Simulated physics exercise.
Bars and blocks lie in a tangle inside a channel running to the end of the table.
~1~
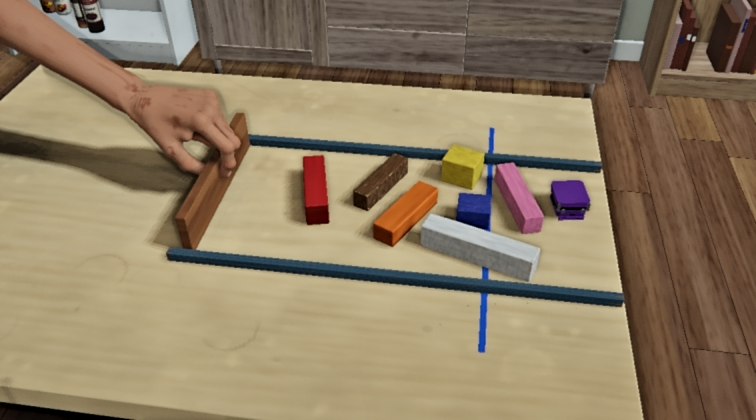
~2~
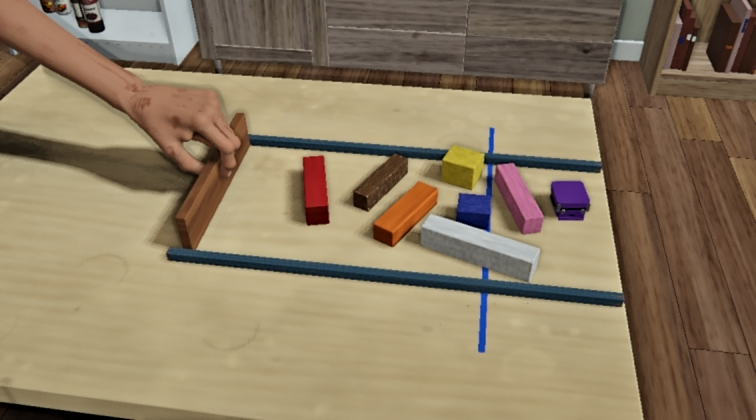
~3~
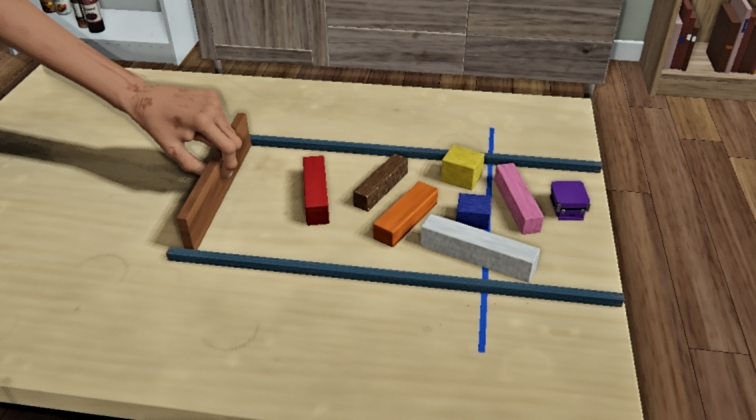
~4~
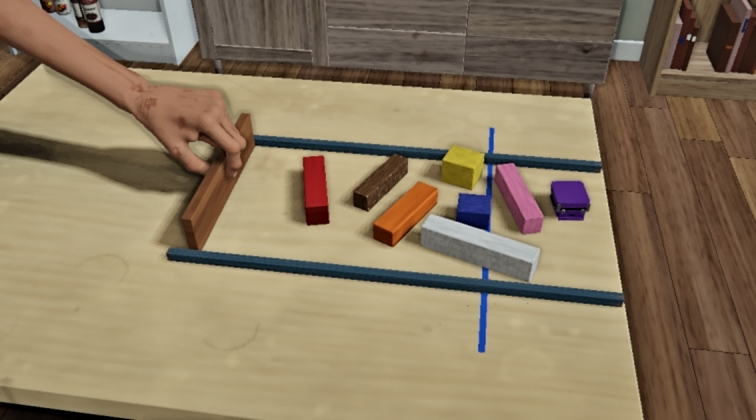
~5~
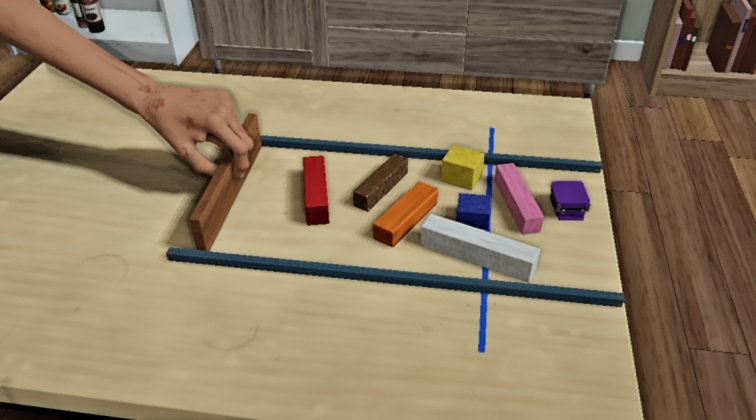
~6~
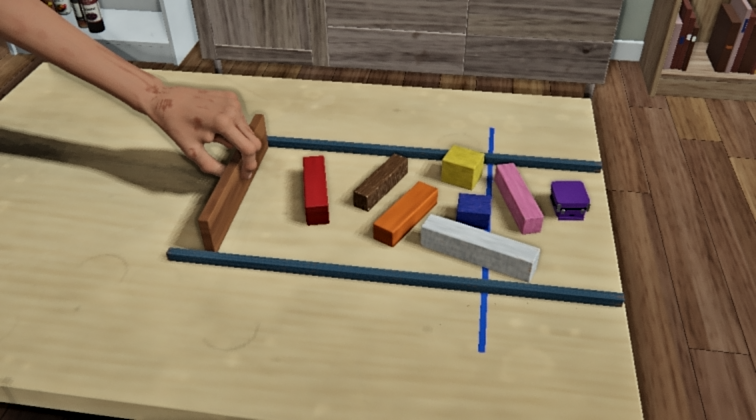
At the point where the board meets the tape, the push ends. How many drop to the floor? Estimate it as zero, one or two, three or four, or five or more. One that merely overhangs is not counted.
Fallen: None.
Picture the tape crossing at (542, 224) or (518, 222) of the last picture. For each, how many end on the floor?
First try 3, second try 1.
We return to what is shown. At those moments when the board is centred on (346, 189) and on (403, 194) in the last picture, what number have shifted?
By then 2, and 6.
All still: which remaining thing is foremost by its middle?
It's the purple case.
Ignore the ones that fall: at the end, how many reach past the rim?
Count of overhanging things: 2.
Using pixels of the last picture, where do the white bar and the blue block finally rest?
The white bar settles near (588, 272); as for the blue block, near (559, 244).
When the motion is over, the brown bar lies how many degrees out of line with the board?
It sits some 0° out of line.
Soon after, none off yet; purple case at rest near (569, 201); pink bar at rest near (518, 198); white bar at rest near (478, 247).
At rest, the number that fall off is zero.
